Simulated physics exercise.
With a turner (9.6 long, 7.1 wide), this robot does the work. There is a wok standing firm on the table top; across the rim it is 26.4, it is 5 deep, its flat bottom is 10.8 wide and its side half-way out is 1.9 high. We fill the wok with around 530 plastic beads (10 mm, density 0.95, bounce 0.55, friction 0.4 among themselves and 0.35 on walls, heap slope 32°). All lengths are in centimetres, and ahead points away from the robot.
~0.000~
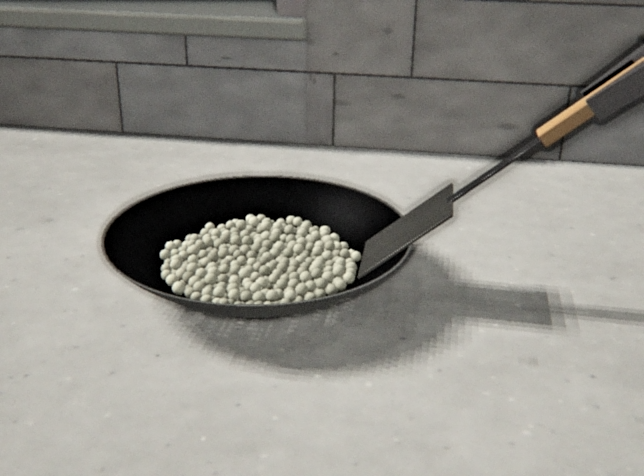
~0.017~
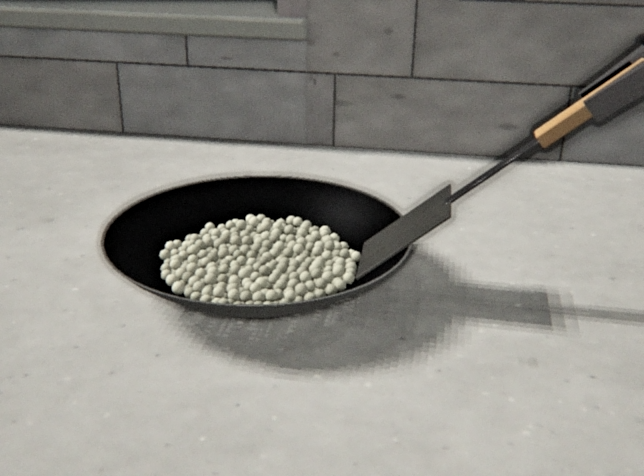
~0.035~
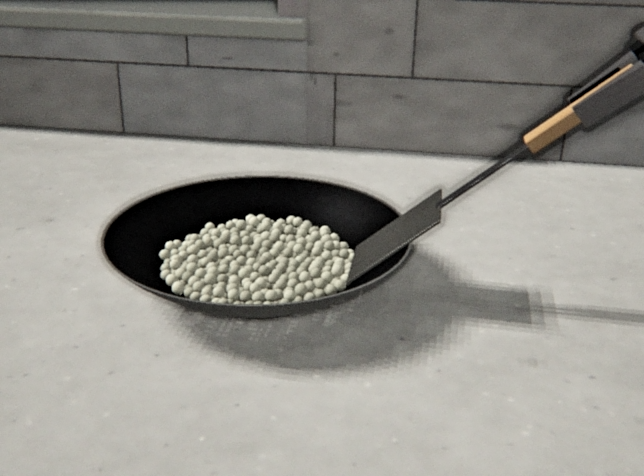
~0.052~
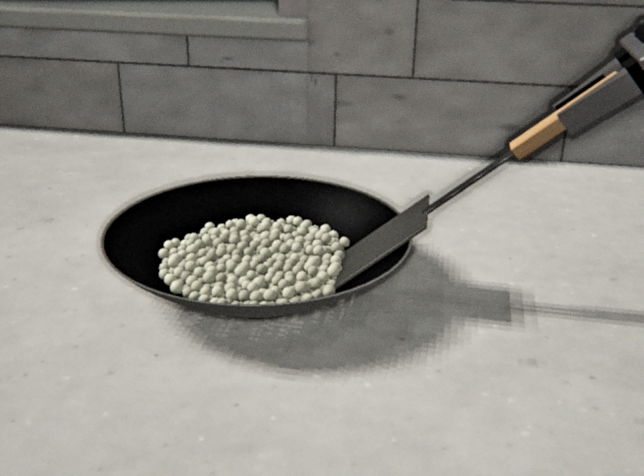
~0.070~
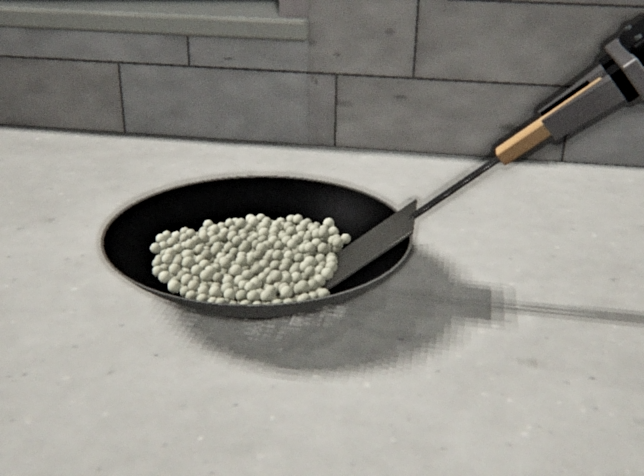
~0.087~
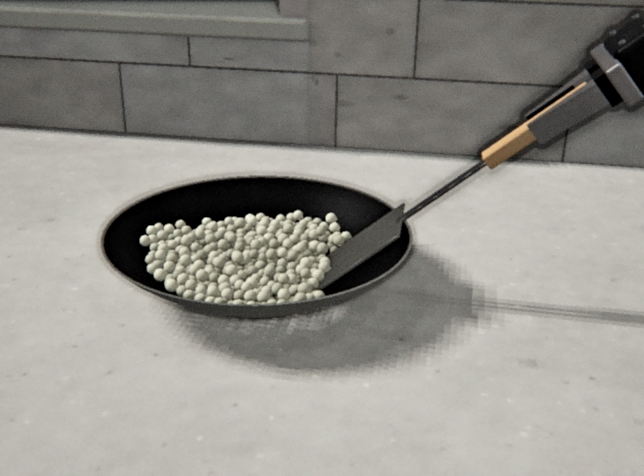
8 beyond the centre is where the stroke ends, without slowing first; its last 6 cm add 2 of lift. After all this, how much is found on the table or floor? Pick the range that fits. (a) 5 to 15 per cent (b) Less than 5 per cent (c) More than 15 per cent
Option a: 5 to 15 per cent.
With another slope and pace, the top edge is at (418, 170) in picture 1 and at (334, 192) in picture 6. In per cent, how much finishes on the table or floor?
35 per cent.
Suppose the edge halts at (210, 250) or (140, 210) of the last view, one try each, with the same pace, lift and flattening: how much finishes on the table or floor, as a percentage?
Respectively some 0 and 30 percent end on the table or floor.
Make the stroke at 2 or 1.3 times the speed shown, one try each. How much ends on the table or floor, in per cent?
Some 35 and 25 per cent.
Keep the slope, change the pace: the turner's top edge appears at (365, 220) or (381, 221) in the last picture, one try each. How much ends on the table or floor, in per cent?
That comes to some 35 and some 25 percent, in that order.
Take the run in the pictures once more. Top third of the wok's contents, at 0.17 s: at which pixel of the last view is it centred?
It sits at about (198, 245).
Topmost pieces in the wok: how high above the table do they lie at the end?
Close to 6.0 centimetres high.
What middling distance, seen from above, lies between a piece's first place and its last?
About 4 centimetres.
After 0.17 s, sloping 41°, highest piece 6 above the table; 532 in the wok.
After 0.25 s, sloping 41°, highest piece 6 above the table; 531 in the wok, 1 on the table or floor.
After 0.49 s, sloping 41°, highest piece 6 above the table; 488 in the wok, 39 on the table or floor, 5 on the blade or in flight.
After 1.54 s, sloping 41°, highest piece 6 above the table; 488 in the wok, 44 on the table or floor.
In the end, 488 in the wok, 44 on the table or floor. That is 8 % on the table or floor.
